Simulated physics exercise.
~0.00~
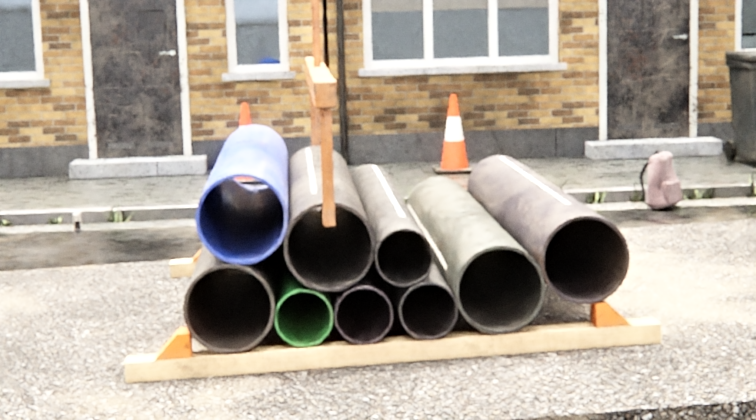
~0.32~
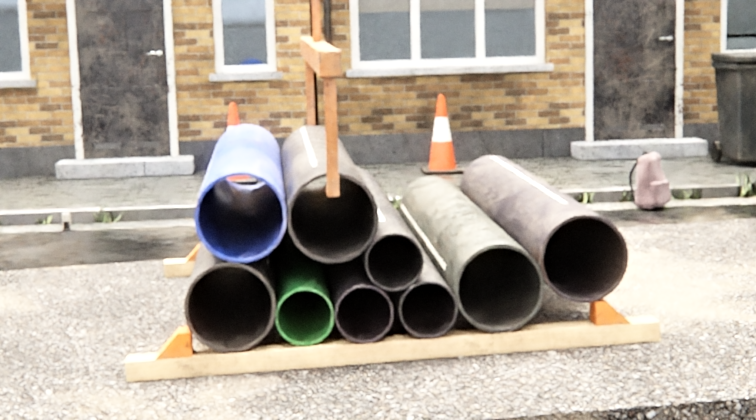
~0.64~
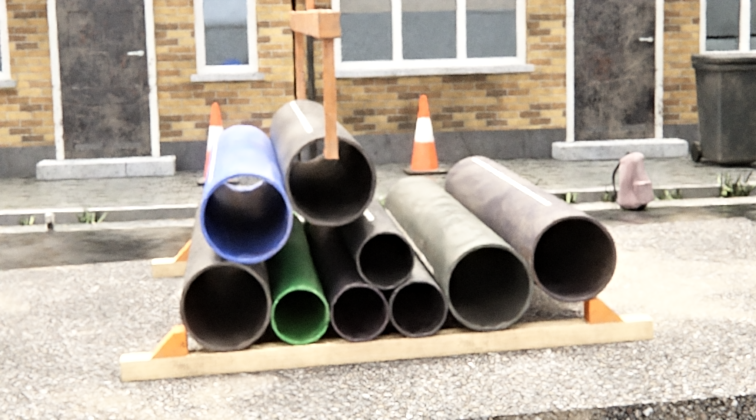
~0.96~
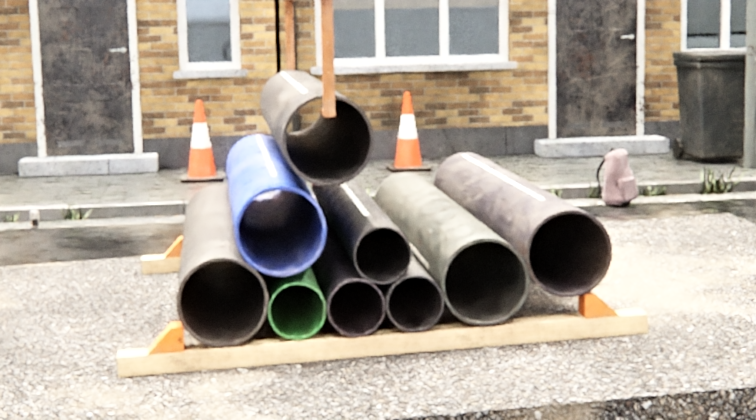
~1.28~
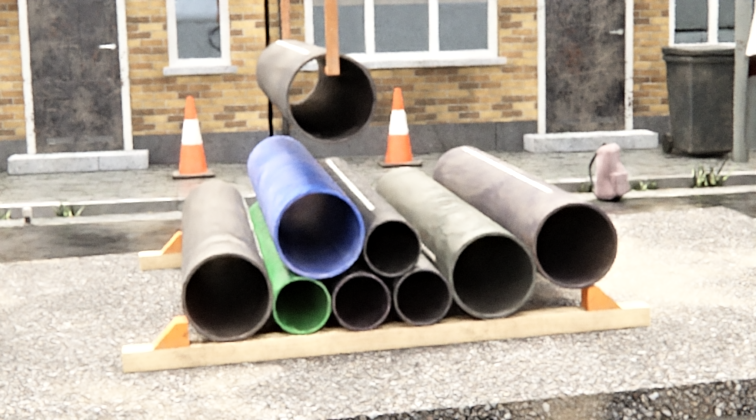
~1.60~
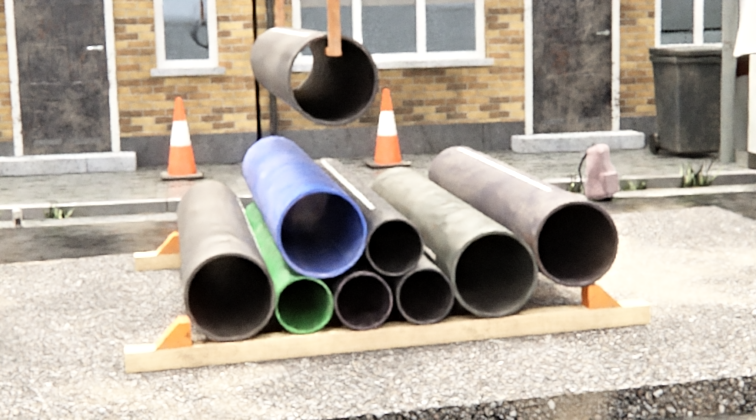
A dark pipe was lifted straight up out of a stack by a wooden-looking hoist, and the blue pipe beside it rolled right into the gap it left. The green pipe stayed put below as the lifted one hung above the pile.
